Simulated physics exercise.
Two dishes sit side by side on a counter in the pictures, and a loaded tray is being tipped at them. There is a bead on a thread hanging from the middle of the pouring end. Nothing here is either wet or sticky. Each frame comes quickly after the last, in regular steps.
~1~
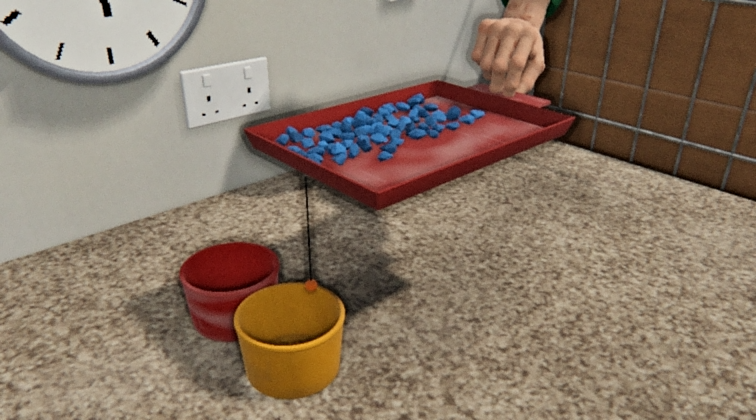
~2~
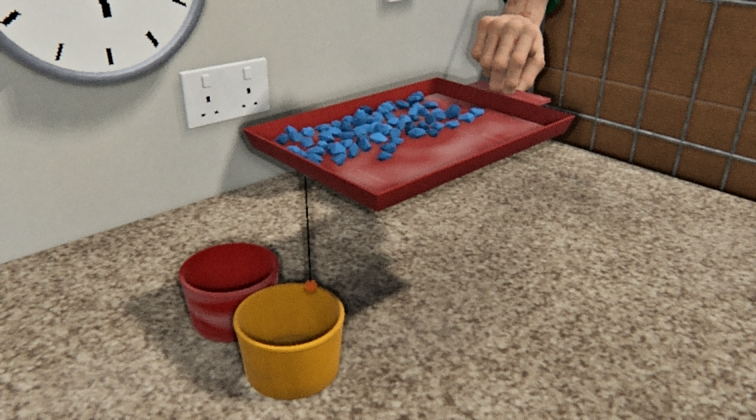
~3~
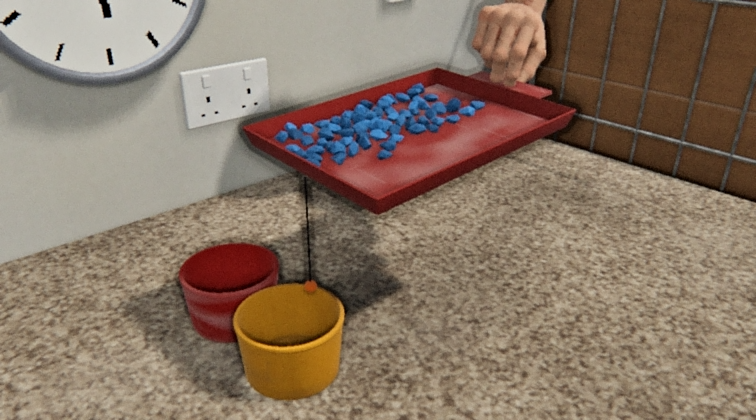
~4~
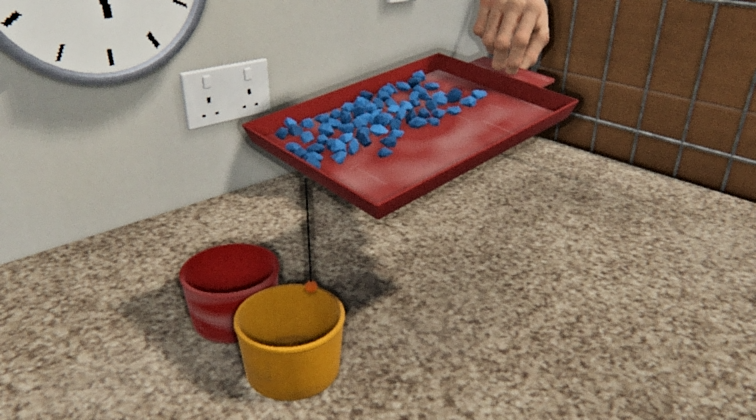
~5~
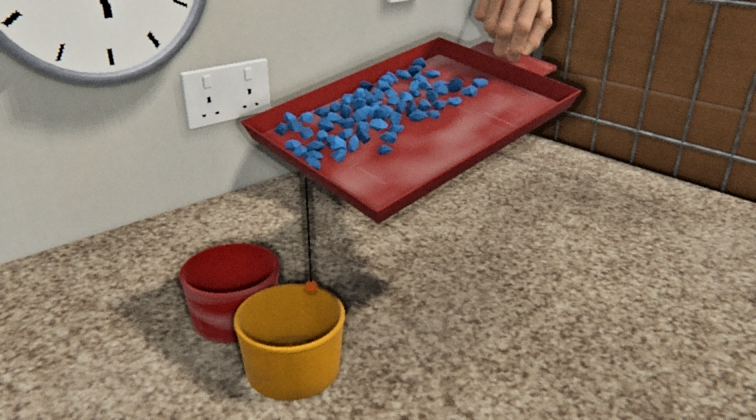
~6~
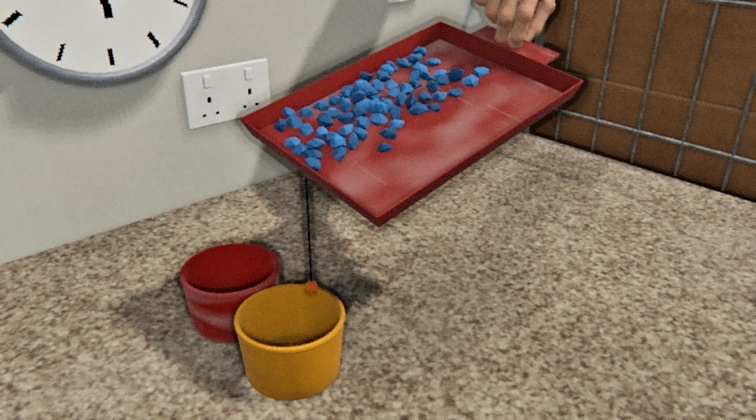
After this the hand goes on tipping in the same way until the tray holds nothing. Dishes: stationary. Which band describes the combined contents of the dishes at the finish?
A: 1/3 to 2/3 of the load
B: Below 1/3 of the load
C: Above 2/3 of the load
(B) Below 1/3 of the load.
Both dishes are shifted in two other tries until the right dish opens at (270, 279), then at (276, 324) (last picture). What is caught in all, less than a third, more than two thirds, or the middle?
Below one third, then less than a third.
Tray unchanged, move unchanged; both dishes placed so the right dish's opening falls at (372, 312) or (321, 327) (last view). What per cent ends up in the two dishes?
Close to 40 in a hundred, then close to 40 in a hundred.
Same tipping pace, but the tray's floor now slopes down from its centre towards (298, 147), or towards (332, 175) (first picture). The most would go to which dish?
Toward the first point it's the dish to the left; toward the second, the dish to the right.
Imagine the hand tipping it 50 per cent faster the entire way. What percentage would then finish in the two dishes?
That comes out at roughly 0 per cent.
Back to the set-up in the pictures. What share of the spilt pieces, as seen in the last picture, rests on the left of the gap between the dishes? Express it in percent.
Estimate: About 0 in every hundred.
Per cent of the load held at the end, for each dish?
Left dish: 0 %, right dish: 10 %.
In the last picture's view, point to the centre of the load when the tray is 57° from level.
Near (367, 181).
Just after the last frame, tray tipped steeply; almost all on the tray; about a tenth in the air.
A moment on, tray tipped right over; roughly a quarter on the tray; about a tenth in the right dish; roughly half outside both; roughly a quarter in the air.
Further on, tray tipped past a quarter turn; about a tenth in the right dish; almost all outside both.
When it is over, tray tipped past a quarter turn; about a tenth in the right dish; not one in the left dish; almost all outside both.
